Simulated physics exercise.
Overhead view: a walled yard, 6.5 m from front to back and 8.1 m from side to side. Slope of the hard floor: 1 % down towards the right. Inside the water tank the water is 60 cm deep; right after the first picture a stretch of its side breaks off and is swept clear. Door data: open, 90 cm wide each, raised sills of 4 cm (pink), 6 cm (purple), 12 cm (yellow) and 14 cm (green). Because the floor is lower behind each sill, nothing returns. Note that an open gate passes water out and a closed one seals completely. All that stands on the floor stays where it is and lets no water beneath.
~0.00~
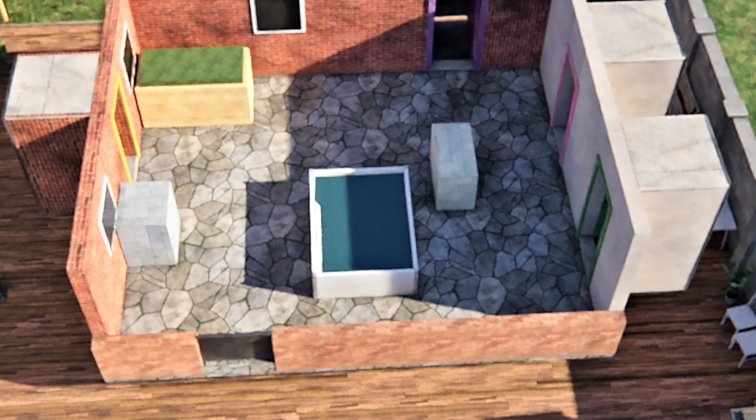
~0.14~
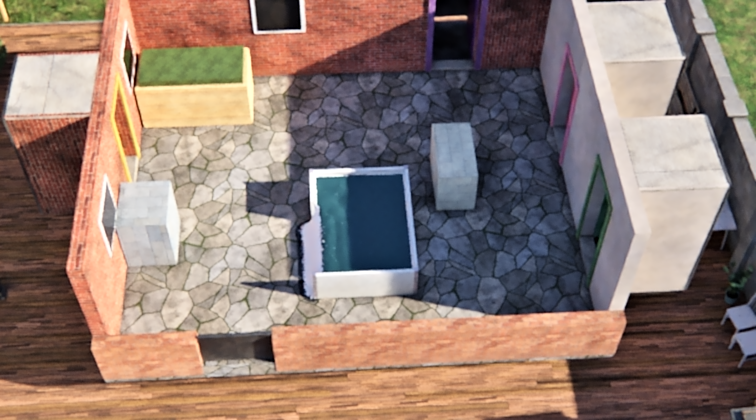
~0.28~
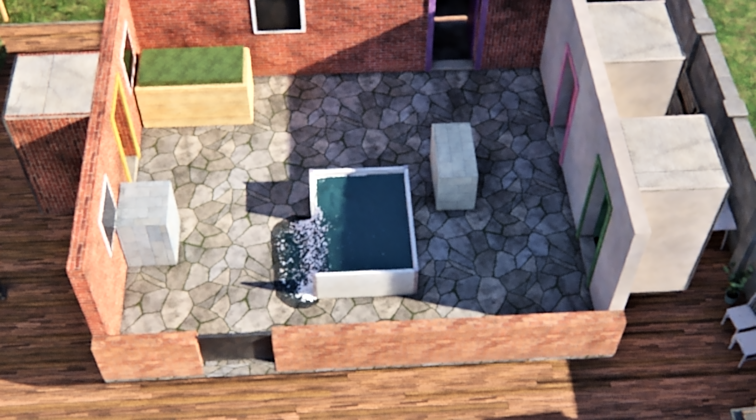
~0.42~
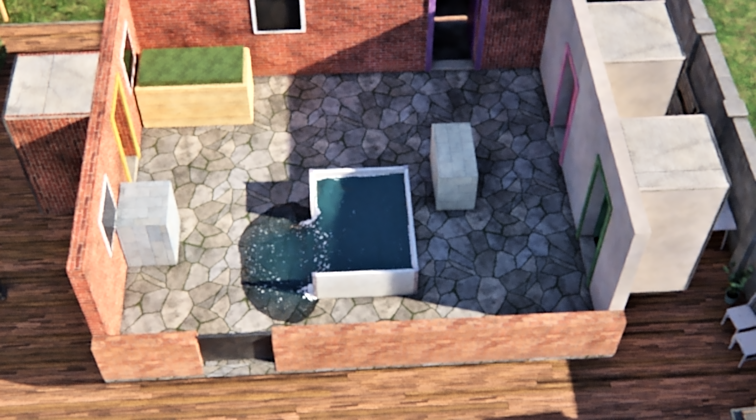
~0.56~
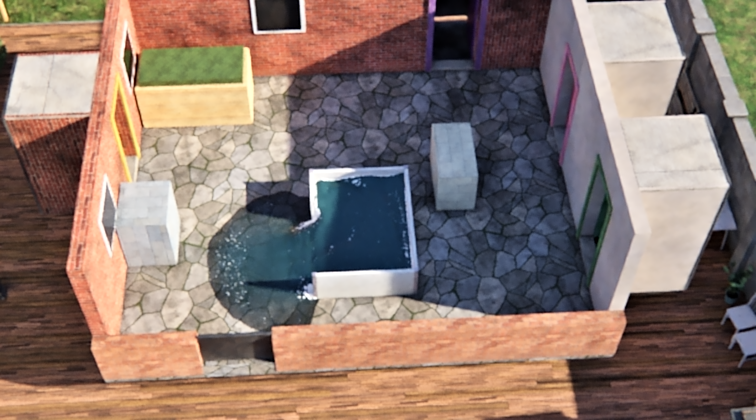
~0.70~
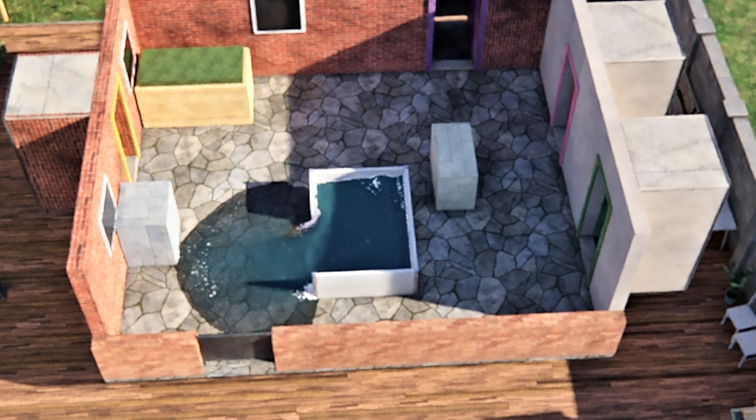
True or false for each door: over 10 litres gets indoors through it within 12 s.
Pink door - true, purple door - false, yellow door - false, green door - false.
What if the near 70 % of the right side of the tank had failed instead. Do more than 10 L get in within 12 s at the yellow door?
Then: Yellow below.
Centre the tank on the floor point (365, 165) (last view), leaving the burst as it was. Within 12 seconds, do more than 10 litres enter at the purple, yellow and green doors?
Against the limit, the purple door stays within it, the yellow door exceeds it and the green door stays within it.
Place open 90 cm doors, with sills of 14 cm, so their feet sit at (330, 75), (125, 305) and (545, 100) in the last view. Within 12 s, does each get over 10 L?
Check each in turn: The first fails, the second succeeds, the third fails.
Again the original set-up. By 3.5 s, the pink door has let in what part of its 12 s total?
Fraction in by then: Around 0 per cent.
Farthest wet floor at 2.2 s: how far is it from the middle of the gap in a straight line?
4.8 m.
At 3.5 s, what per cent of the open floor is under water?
Wet share: About 30 %.
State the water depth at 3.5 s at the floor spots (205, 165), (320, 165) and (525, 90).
Approximately 3, 0 and 0 centimetres, going through them in turn.
After 1.4 s water covers 25 % of the floor and is deepest (32 cm) near (125, 293); pink door not reached, purple door not reached, yellow door not reached, green door not reached.
After 2.2 s water covers 25 % of the floor and is deepest (44 cm) near (121, 328); pink door not reached, purple door not reached, yellow door 13 cm at the sill, 0 L in, green door not reached.
After 3.5 s water covers 30 % of the floor and is deepest (28 cm) near (127, 275); pink door not reached, purple door not reached, yellow door 10 cm at the sill, 1 L in, green door not reached.
After 7.0 s water covers 70 % of the floor and is deepest (14 cm) near (593, 335); pink door not reached, purple door not reached, yellow door 7 cm at the sill, 2 L in, green door 3 cm at the sill, 0 L in.
After 12.0 s water covers 95 % of the floor and is deepest (12 cm) near (539, 91); pink door 9 cm at the sill, 23 L in, purple door 4 cm at the sill, 0 L in, yellow door 3 cm at the sill, 2 L in, green door 5 cm at the sill, 0 L in.
